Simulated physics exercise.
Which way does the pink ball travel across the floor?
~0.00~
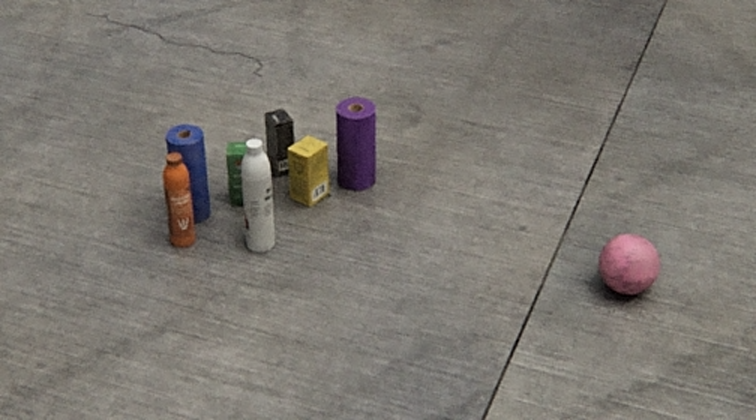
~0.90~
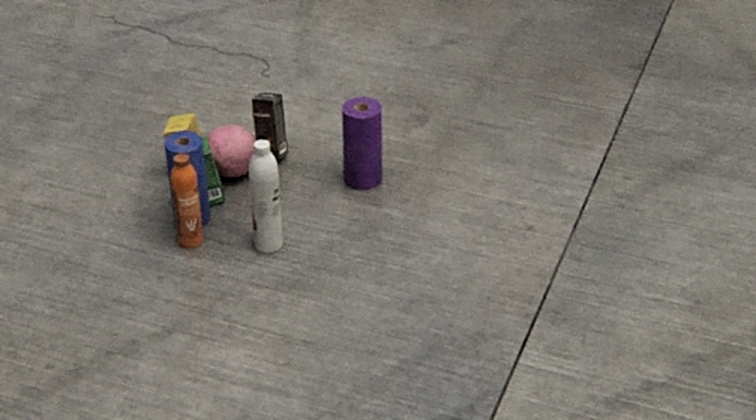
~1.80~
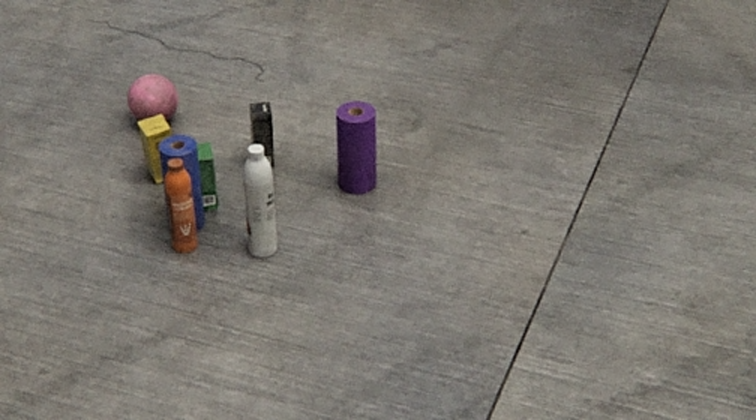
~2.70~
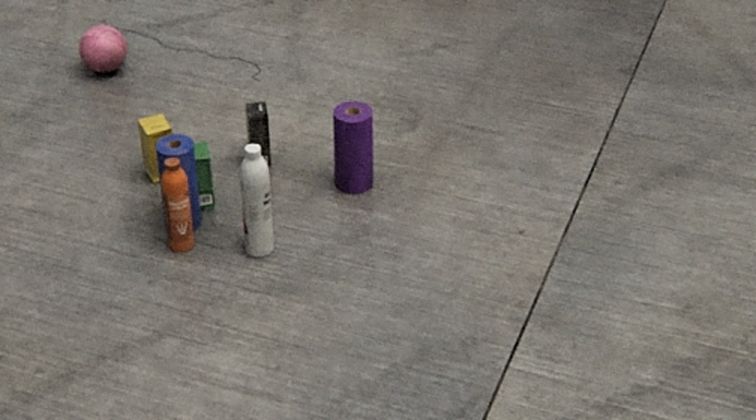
The pink ball moves to the left, passing among the standing things and ending up beyond them near the upper left.
A pink ball rolls among bottles, rolls and cartons, shifting the cartons but toppling nothing.
